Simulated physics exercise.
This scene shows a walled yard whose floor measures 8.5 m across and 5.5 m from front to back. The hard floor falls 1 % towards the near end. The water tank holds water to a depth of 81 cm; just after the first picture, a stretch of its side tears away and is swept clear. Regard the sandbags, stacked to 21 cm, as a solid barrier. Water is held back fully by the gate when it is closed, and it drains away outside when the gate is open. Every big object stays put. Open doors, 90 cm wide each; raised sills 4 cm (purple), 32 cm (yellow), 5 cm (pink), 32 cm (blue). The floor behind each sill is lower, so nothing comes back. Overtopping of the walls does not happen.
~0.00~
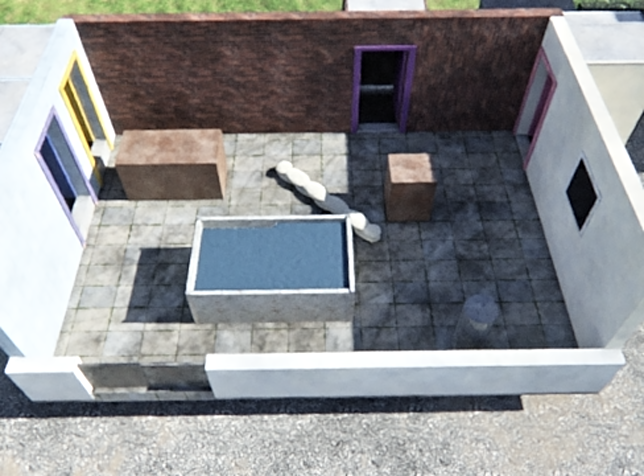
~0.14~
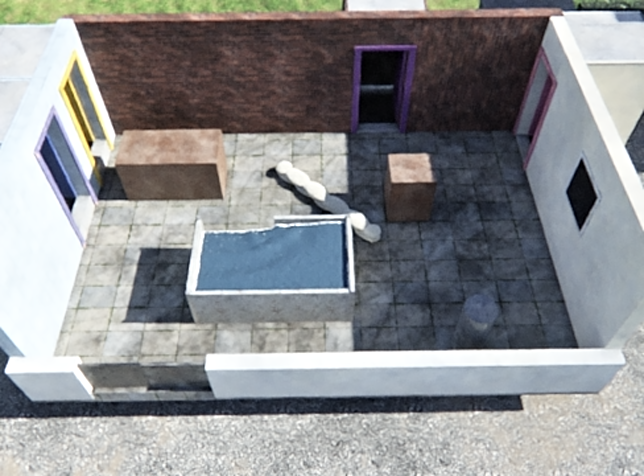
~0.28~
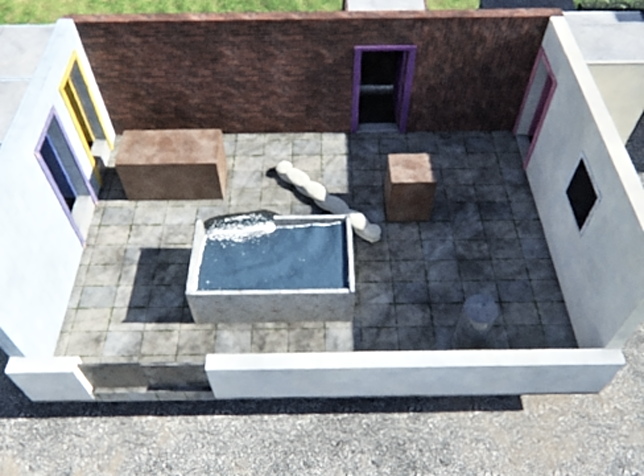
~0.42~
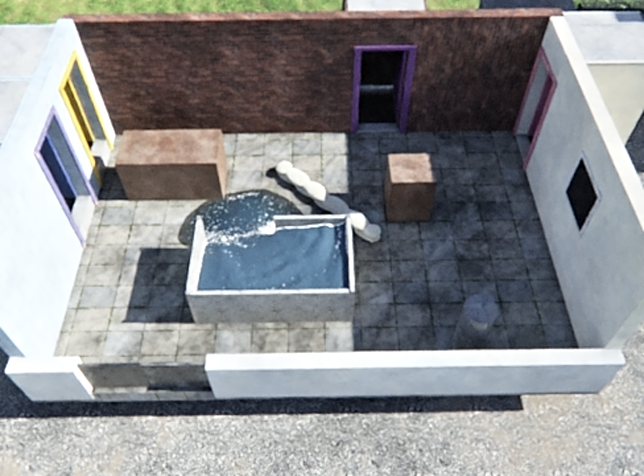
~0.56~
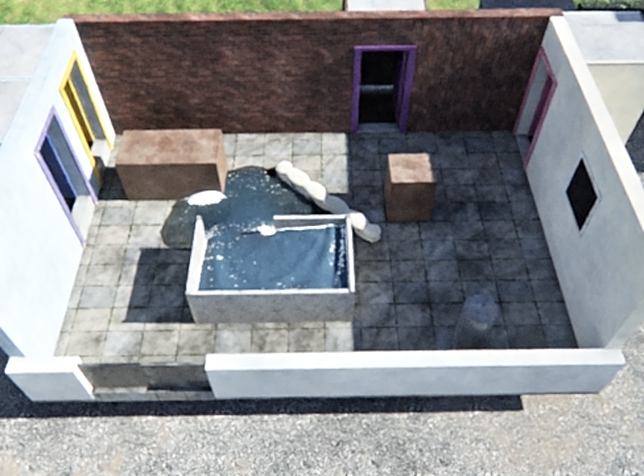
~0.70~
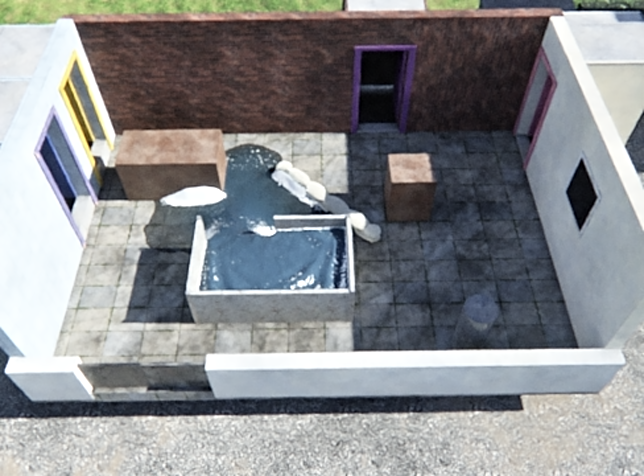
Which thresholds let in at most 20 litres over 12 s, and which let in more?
The purple door lets in at most that; the yellow door lets in at most that; the pink door lets in more; the blue door lets in at most that.
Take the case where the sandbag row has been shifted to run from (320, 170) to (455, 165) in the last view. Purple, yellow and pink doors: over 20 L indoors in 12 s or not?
At the purple door the limit is exceeded, at the yellow door it is not reached, and at the pink door it is exceeded.
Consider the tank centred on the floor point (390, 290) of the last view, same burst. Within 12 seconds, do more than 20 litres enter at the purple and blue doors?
Relative to the limit, purple is beyond it and blue is within it.
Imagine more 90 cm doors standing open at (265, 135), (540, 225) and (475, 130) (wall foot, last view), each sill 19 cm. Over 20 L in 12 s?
Well, the first is on the high side, the second is on the low side, and the third is on the low side.
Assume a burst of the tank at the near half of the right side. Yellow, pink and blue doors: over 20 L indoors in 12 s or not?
So yellow ends up short of it, pink past the limit, blue short of it.
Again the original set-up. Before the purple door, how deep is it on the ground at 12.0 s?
Some 2.0 centimetres of depth.
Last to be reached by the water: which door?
Result: Pink door.
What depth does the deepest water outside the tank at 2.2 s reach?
Roughly 42 cm.
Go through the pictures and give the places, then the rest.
The first picture shows still water, 81 cm deep, in the water tank at (273, 256).
In the second picture, water pours out on the water tank's far side and has run 0.7 m, to a hidden place; typically 7 cm deep outside, 81 cm at the water tank's back.
In the third picture, the front is at (276, 217), 1.0 m from the gap on the water tank's far side; 1.1 m2 of floor is under water; 80 cm left at the back of the water tank.
In the fourth picture, water pours out on the water tank's far side and has run 1.4 m, to (264, 193); typically 9 cm deep outside, 74 cm at the water tank's back.
In the fifth picture, water pours out on the water tank's far side and has run 2.0 m, to (254, 169); typically 8 cm deep outside, 69 cm at the water tank's back.
In the sixth picture, the front is at (250, 146), 2.7 m from the gap on the water tank's far side; 4.9 m2 of floor is under water; 69 cm left at the back of the water tank.
After 1.4 s water covers 20 % of the floor and is deepest (54 cm) near (251, 138); purple door not reached, yellow door not reached, pink door not reached, blue door 13 cm at the sill, 0 L in.
After 2.2 s water covers 30 % of the floor and is deepest (42 cm) near (251, 138); purple door 5 cm at the sill, 0 L in, yellow door 10 cm at the sill, 0 L in, pink door not reached, blue door 31 cm at the sill, 3 L in.
After 3.5 s water covers 60 % of the floor and is deepest (28 cm) near (251, 138); purple door 5 cm at the sill, 0 L in, yellow door 25 cm at the sill, 0 L in, pink door 9 cm at the sill, 1 L in, blue door 21 cm at the sill, 5 L in.
After 7.0 s water covers 90 % of the floor and is deepest (18 cm) near (47, 379); purple door 4 cm at the sill, 1 L in, yellow door 13 cm at the sill, 0 L in, pink door 8 cm at the sill, 62 L in, blue door 12 cm at the sill, 5 L in.
After 12.0 s water covers 95 % of the floor and is deepest (15 cm) near (493, 372); purple door 2 cm at the sill, 1 L in, yellow door 5 cm at the sill, 1 L in, pink door 5 cm at the sill, 79 L in, blue door 7 cm at the sill, 5 L in.
